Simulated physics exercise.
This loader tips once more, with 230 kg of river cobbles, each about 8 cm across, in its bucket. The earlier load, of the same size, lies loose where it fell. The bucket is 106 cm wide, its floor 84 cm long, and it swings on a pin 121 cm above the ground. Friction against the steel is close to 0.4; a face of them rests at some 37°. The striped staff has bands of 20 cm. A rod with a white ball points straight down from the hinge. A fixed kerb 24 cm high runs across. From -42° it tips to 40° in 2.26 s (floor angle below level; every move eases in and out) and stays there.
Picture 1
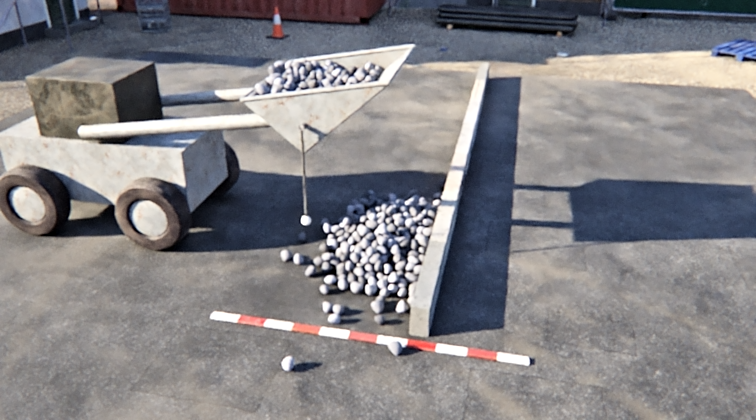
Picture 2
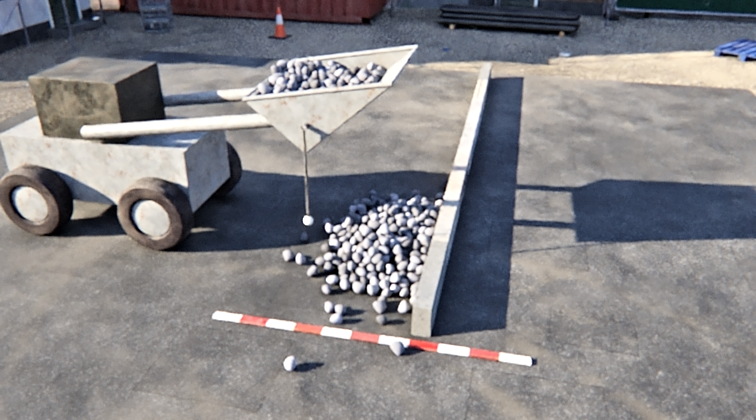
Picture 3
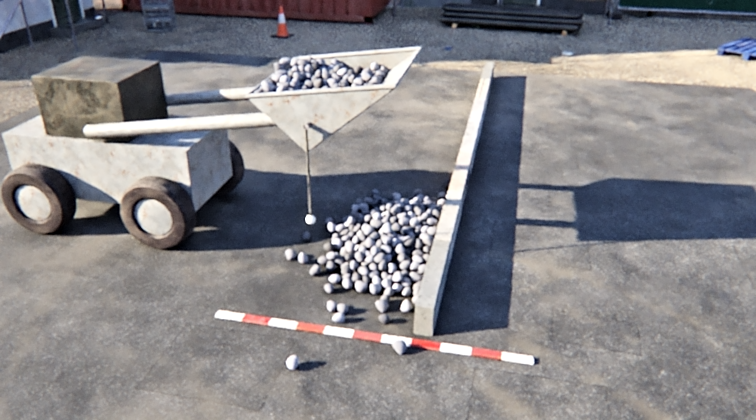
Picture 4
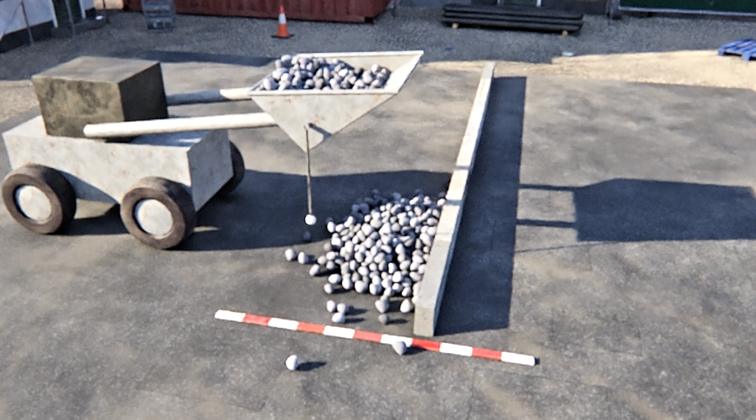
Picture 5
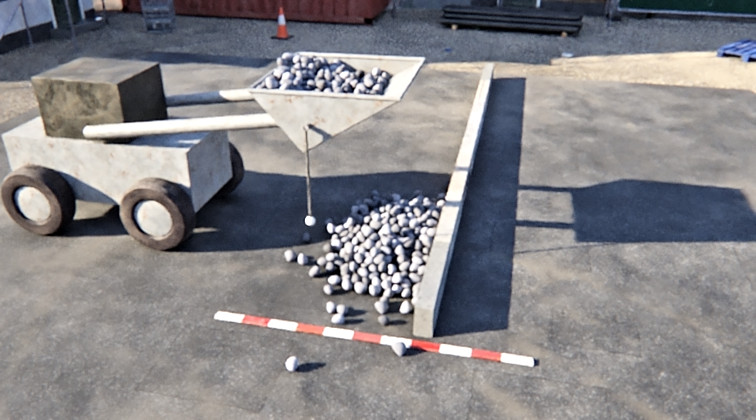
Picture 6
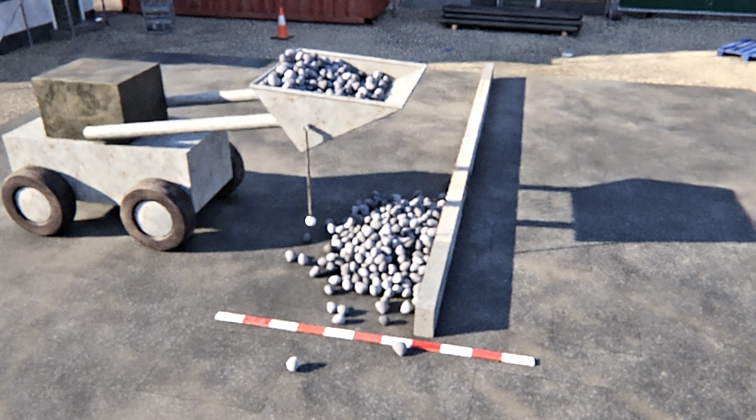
To begin with, a loader holds a bucket of rounded grey stones tilted back, its lip raised, beside a loose pile against a low kerb. The bucket then slowly rotates a little, its right-hand lip lowering, while the stones stay inside and the pile below lies still.
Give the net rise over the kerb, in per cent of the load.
Close to 15 parts in a hundred.
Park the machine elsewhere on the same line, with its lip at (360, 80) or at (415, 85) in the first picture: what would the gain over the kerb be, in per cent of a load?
About 5 and 50 per cent.
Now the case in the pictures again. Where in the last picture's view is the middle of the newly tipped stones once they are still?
Near (421, 230).
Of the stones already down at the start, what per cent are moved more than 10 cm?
Roughly 5 per cent of them.
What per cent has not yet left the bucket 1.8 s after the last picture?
Roughly 10 per cent is still inside.
Then, 1.1 s after the last picture the floor is at 27°; in per cent of one load, 98 in the bucket, 102 on this side of the kerb; the foremost stones are at (434, 241).
Then, 1.8 s after the last picture the floor is at 40°; in per cent of one load, 10 in the bucket, 184 on this side of the kerb, 5 over the kerb; the foremost stones are at (481, 237).
Then, 2.1 s after the last picture the floor is at 40°; in per cent of one load, 0 in the bucket, 187 on this side of the kerb, 13 over the kerb; the foremost stones are at (518, 253).
Then, 4.6 s after the last picture the floor is at 40°; in per cent of one load, 0 in the bucket, 185 on this side of the kerb, 15 over the kerb; the foremost stones are at (546, 249). Net gain over the kerb, 15.
